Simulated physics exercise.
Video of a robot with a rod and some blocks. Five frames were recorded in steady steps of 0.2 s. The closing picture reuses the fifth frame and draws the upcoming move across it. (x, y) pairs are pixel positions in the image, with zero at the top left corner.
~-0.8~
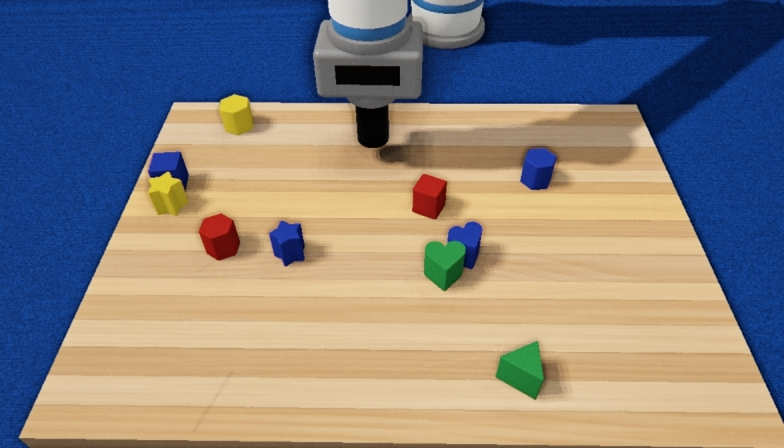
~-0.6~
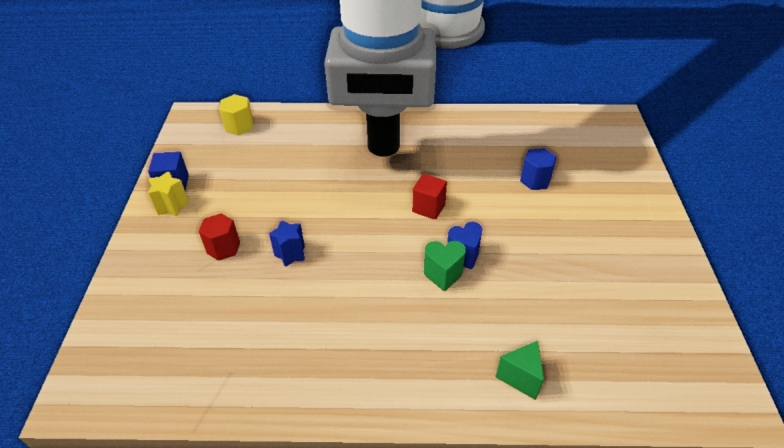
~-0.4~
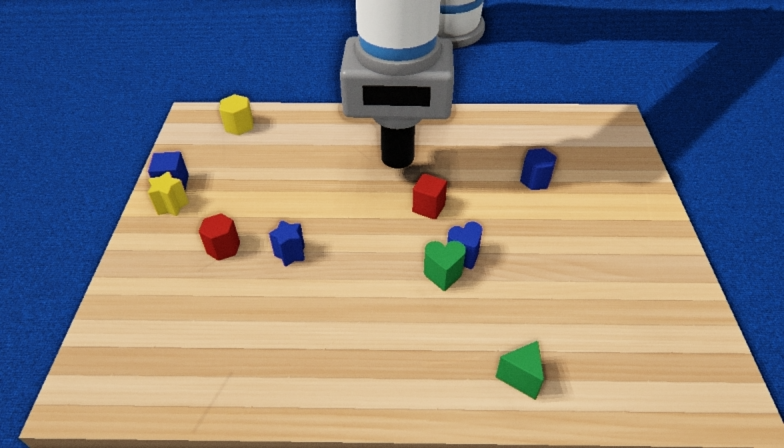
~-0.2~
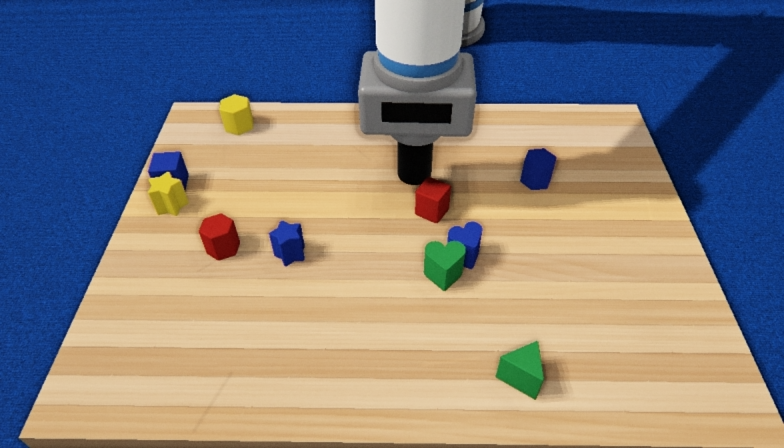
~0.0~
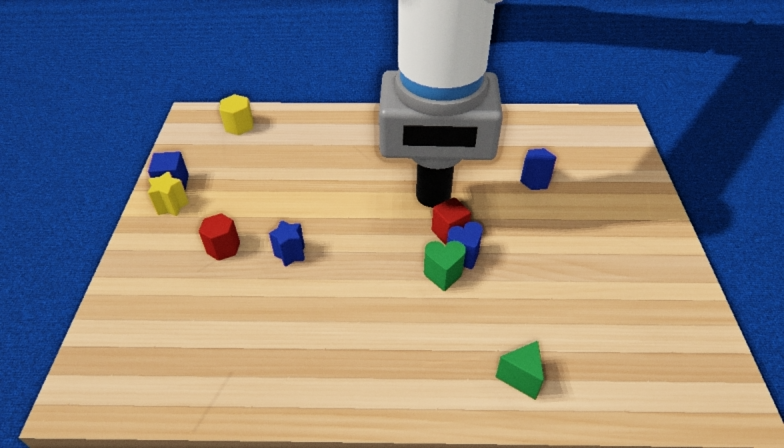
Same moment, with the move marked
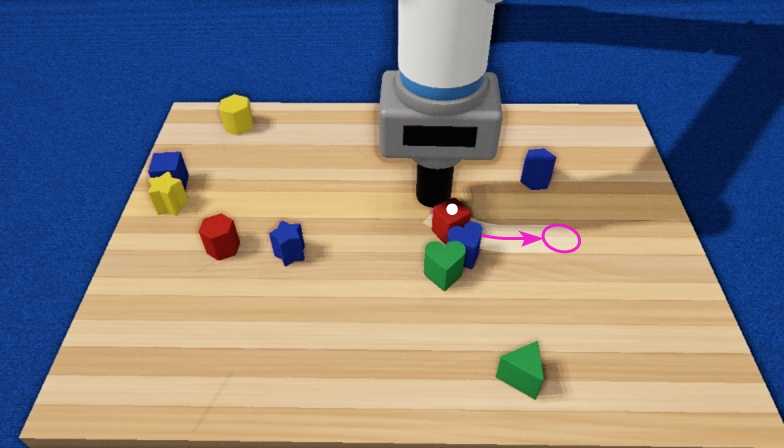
Robot arm with a black rod moving down and right across a wooden board, pushing the red block toward the blue heart.
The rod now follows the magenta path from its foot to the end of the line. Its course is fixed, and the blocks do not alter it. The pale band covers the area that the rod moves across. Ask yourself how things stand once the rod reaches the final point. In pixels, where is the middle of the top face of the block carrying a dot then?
Its top middle will sit at (494, 239).
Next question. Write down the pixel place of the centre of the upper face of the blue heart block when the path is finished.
Close to (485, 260).
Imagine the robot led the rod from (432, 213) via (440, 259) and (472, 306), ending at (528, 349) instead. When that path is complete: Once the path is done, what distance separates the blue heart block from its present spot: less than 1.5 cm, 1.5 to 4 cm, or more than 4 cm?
My prediction: Over 4 cm.
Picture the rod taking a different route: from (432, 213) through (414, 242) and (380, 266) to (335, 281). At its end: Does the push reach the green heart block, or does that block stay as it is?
Once the path is done, it remains where it sat before.
The line goes from (432, 213) by way of (471, 232) and (516, 239) to (561, 238); the dot is on the red square.
What follows on the original path. One third of the way, rod (474, 215); green heart block (448, 259), turned 40° clockwise; red square (486, 234), turned 35° clockwise; blue heart block (483, 255), turned 25° clockwise.
Two thirds of the way, rod (521, 222); green heart block (448, 259), turned 40° clockwise; red square (494, 239), turned 50° clockwise; blue heart block (485, 260), turned 35° clockwise.
At the end, rod (567, 221); green heart block (448, 259), turned 40° clockwise; red square (494, 239), turned 50° clockwise; blue heart block (485, 260), turned 35° clockwise; blue hexagonal block unmoved.
